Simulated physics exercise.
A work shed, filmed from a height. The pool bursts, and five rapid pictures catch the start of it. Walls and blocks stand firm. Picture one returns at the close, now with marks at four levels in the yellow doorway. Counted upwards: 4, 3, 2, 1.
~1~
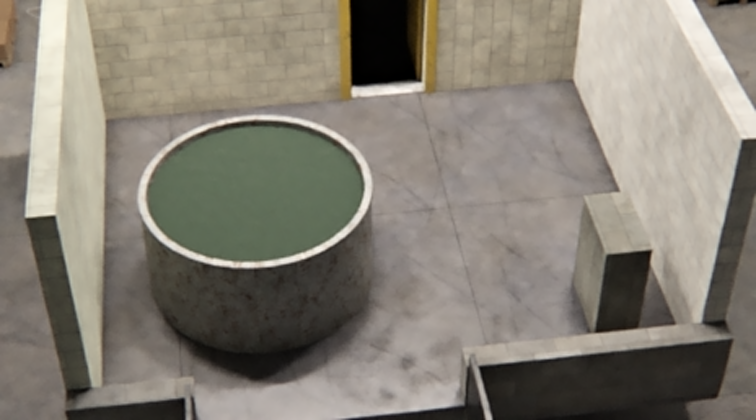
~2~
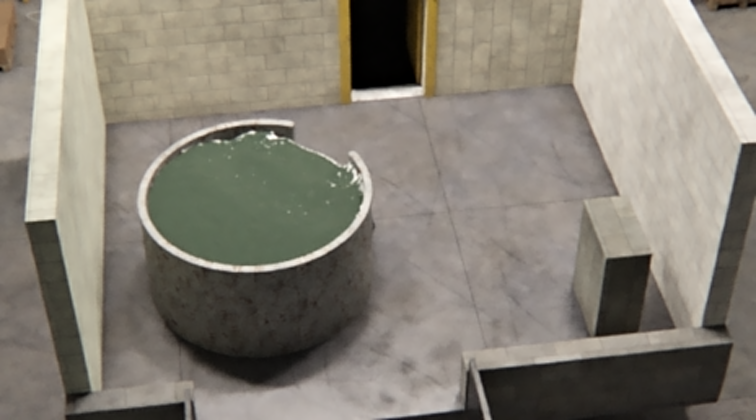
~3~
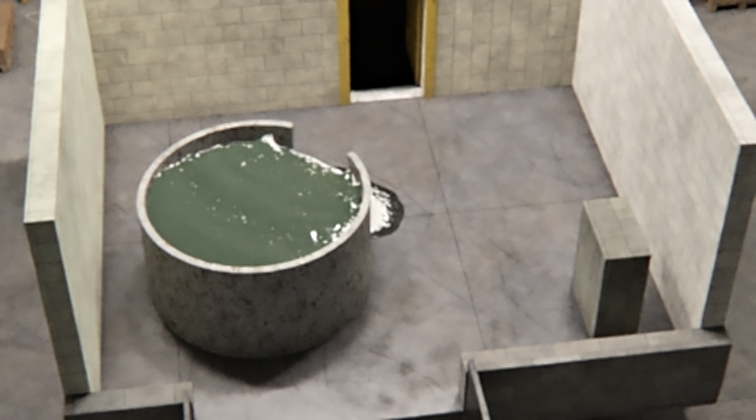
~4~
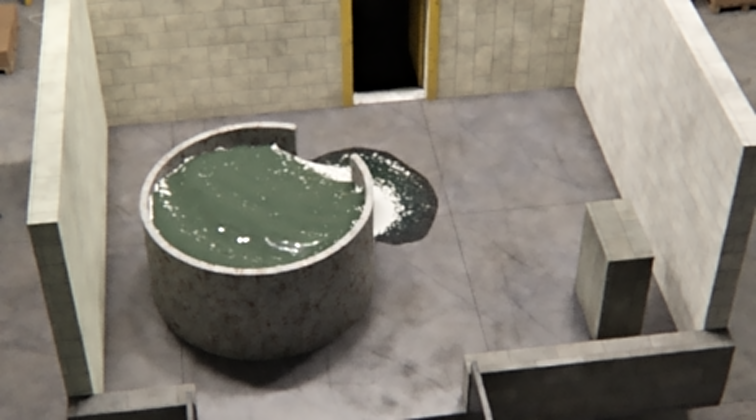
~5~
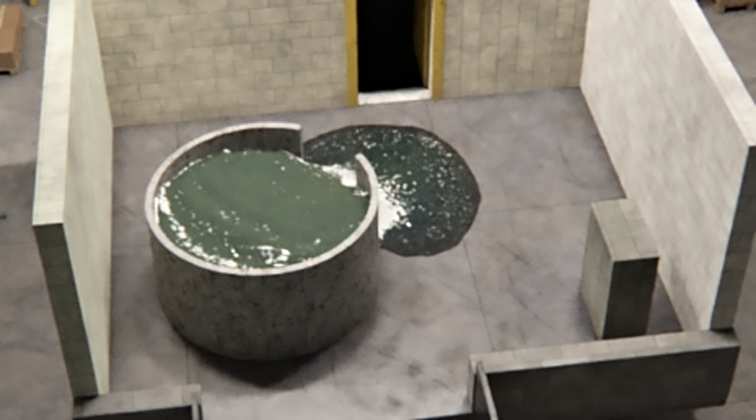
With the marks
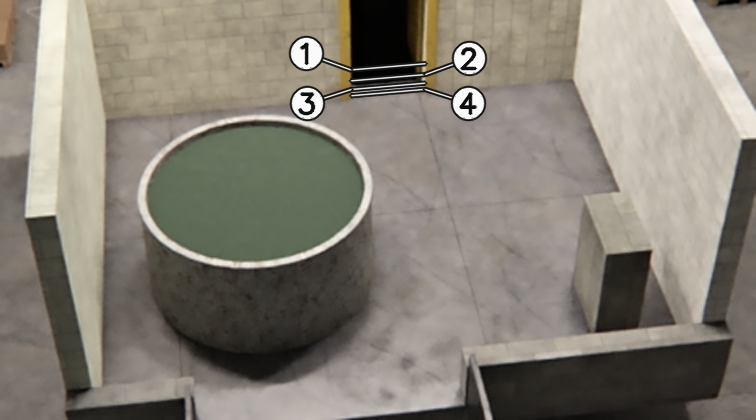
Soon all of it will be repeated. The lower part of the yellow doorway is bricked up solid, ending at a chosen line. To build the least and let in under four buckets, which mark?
Take 1.
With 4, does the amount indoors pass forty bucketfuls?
Yes, it does.
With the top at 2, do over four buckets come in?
Yes, it does.
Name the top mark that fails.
2 it is.
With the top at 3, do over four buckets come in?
Yes.
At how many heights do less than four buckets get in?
One of them.
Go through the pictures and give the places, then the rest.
Water in the pool at rest, its middle at (256, 193); foot of the yellow doorway at (388, 95); open gate at (329, 358).
Water covers 1 % of the ground, its front hidden from here.
Water covers 4 % of the ground and shows as far out as (390, 207).
Water covers 8 % of the ground and shows as far out as (381, 155).
Water covers 15 % of the ground and shows as far out as (416, 131).
On the marked copy, 1 at (388, 66); 2 at (388, 77); 3 at (388, 86); 4 at (388, 92); from the bottom up 4, 3, 2, 1.
If 1 is chosen, a splash gets over, under a bucket.
If 2 is chosen, about 12 bucketfuls get in.
If 3 is chosen, dozens of bucketfuls pour in.
If 4 is chosen, dozens of bucketfuls pour in.
